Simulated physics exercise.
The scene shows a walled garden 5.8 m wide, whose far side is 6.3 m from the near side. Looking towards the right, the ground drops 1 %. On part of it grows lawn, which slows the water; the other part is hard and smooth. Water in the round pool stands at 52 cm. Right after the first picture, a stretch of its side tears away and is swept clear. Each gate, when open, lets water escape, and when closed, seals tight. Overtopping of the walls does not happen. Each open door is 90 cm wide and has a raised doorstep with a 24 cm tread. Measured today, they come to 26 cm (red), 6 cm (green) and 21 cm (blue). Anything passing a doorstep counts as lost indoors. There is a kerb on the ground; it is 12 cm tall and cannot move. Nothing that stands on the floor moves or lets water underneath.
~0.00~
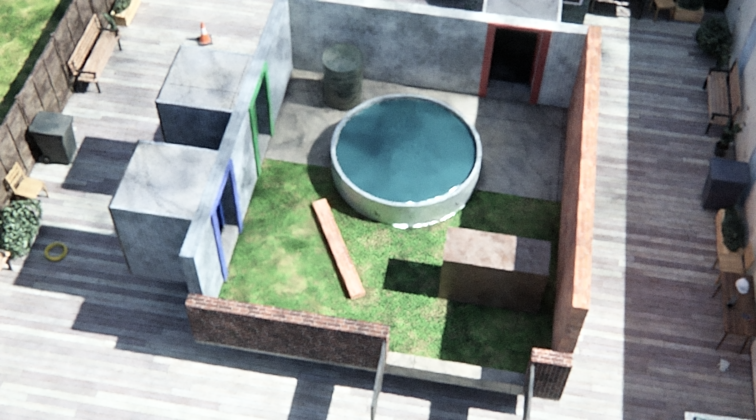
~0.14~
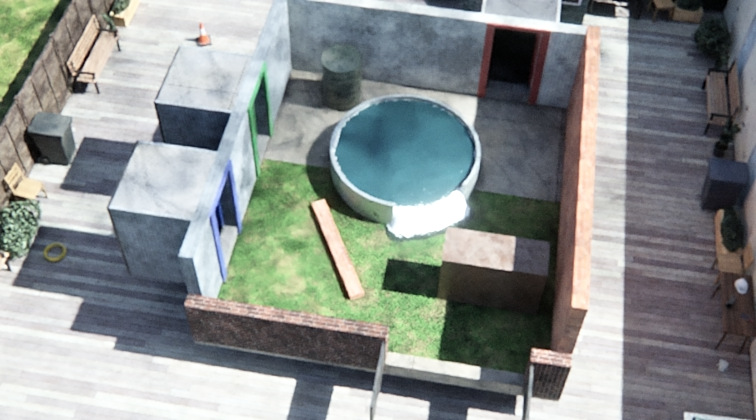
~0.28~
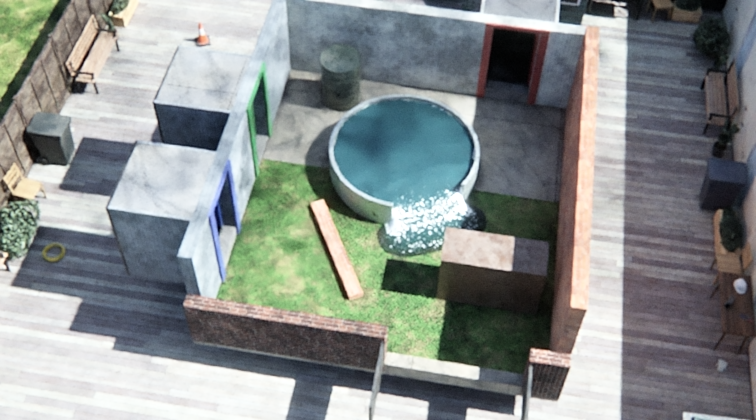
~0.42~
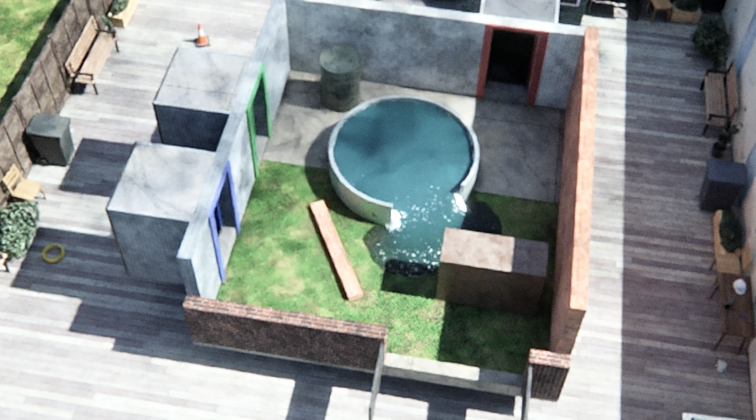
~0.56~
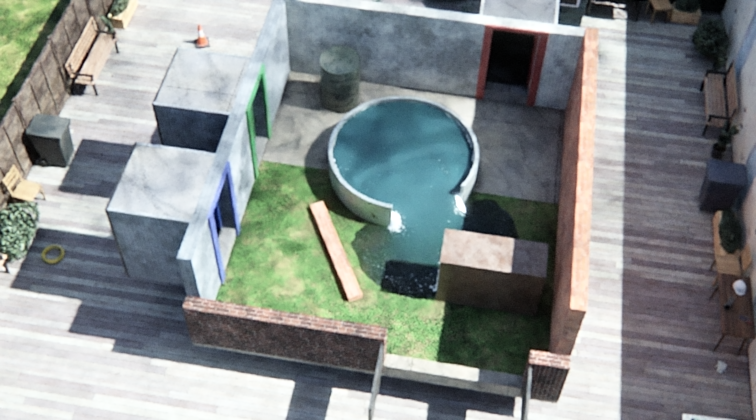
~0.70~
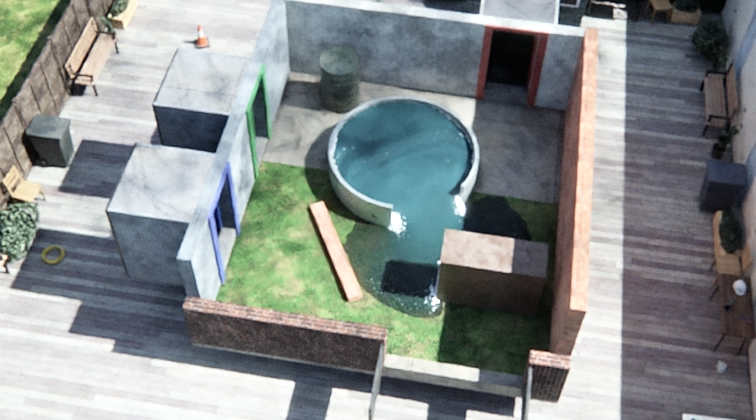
Water bursting through the near side of a round pool in a walled garden, spreading over the grass beside a brick-coloured block.
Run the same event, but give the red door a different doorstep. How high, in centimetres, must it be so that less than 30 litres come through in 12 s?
It must be about 9 cm high.
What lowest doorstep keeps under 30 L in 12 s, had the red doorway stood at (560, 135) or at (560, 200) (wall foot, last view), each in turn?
Minimums: Roughly 9.5 cm and 6.5 cm.
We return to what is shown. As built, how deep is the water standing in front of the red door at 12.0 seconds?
A ruler would read roughly 9.0 cm.
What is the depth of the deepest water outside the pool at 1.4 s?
About 36 cm at most.
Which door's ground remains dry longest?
The green door.
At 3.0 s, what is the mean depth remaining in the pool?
Around 26 centimetres.
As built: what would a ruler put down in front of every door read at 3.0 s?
Lab note, cm: Red 0; green 0; blue 0.
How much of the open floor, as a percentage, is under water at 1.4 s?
25 %.
After 1.4 s water covers 25 % of the floor, deepest (36 cm) near (443, 264); it has not reached the red door.
After 3.0 s water covers 50 % of the floor, deepest (30 cm) near (543, 271); it has not reached the red door.
After 12.0 s water covers 95 % of the floor, deepest (10 cm) near (563, 128); 9 cm at the red door, 0 litres in over its 26 cm doorstep.
At the red door as built, the water arrived by 3.5 s and peaked near 14 cm at 4.4 s.
With a doorstep of 8 cm, 47 litres would have come in within the 12 s; with 11 cm, 8 litres. So under 30 litres takes about 9 cm.
